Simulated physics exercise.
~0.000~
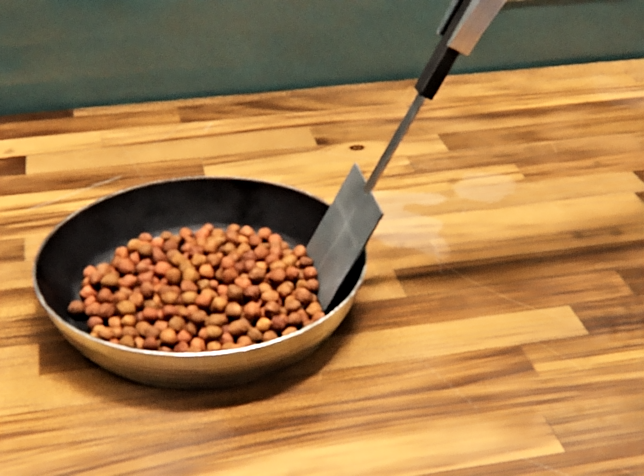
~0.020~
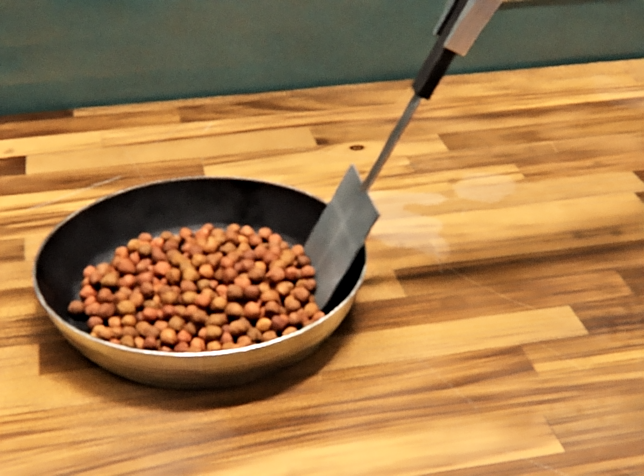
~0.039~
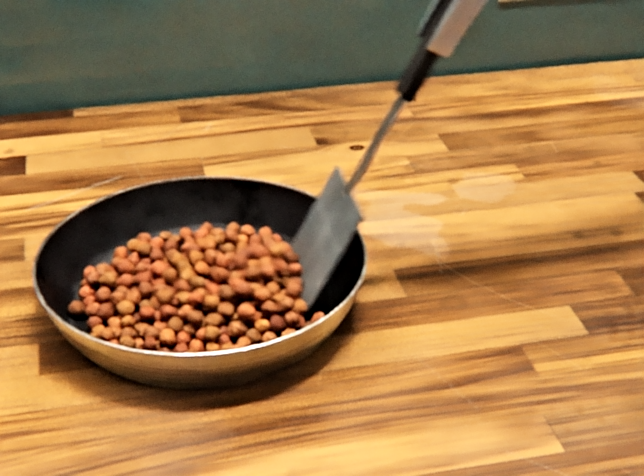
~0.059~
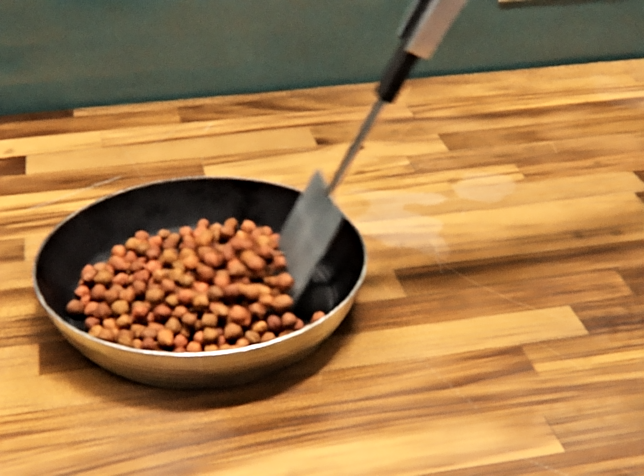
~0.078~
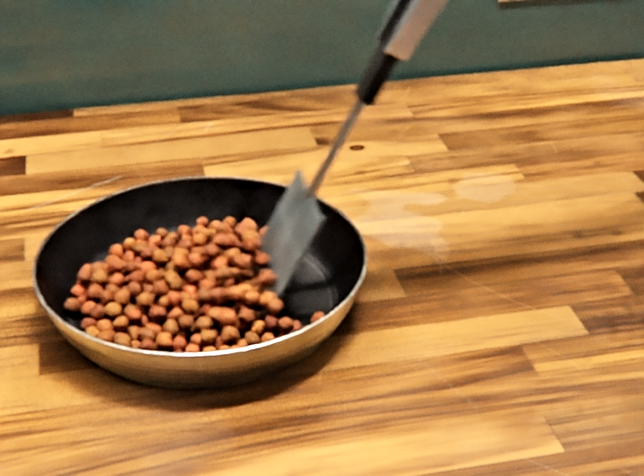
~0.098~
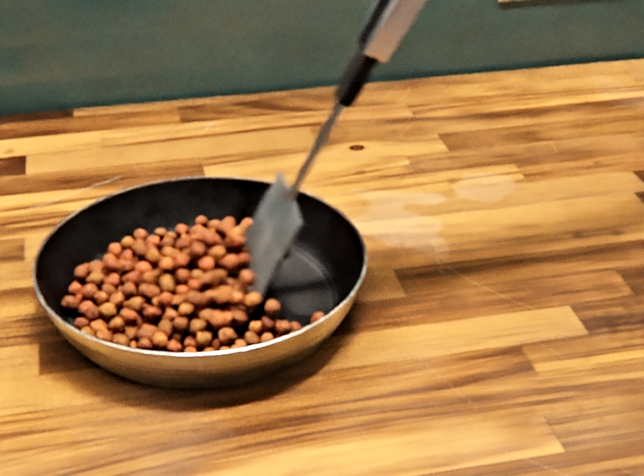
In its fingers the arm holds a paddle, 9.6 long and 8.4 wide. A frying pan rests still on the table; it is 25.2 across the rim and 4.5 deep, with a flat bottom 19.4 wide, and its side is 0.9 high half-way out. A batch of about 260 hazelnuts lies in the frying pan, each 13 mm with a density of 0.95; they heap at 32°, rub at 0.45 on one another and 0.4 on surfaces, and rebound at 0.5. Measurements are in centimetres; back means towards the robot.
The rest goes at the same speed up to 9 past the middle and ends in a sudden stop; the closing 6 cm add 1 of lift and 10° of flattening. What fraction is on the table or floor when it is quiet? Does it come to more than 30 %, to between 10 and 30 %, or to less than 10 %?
It comes to between 10 and 30 %.
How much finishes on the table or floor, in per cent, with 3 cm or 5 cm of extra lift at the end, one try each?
15 and 15 %.
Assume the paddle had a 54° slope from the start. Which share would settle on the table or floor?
My guess is close to 5 per cent.
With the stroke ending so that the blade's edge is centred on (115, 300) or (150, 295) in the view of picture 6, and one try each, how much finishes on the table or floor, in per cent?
5 % and 0 %.
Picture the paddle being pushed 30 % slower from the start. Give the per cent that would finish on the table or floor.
Estimate: Near 10 %.
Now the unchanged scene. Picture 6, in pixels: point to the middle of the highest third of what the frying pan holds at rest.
It is centred around (82, 288).
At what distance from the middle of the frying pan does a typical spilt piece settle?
22 cm.
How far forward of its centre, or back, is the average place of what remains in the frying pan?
About 4.5 centimetres ahead.
By 0.15 s, sloping 62°, highest piece 5 above the table; 256 in the frying pan.
By 0.20 s, sloping 58°, highest piece 5 above the table; 256 in the frying pan.
By 0.42 s, sloping 52°, highest piece 10 above the table; 223 in the frying pan, 22 on the table or floor, 11 on the blade or in flight.
By 1.47 s, sloping 52°, highest piece 5 above the table; 221 in the frying pan, 35 on the table or floor.
Final count, 221 in the frying pan, 35 on the table or floor. That is 14 % on the table or floor.
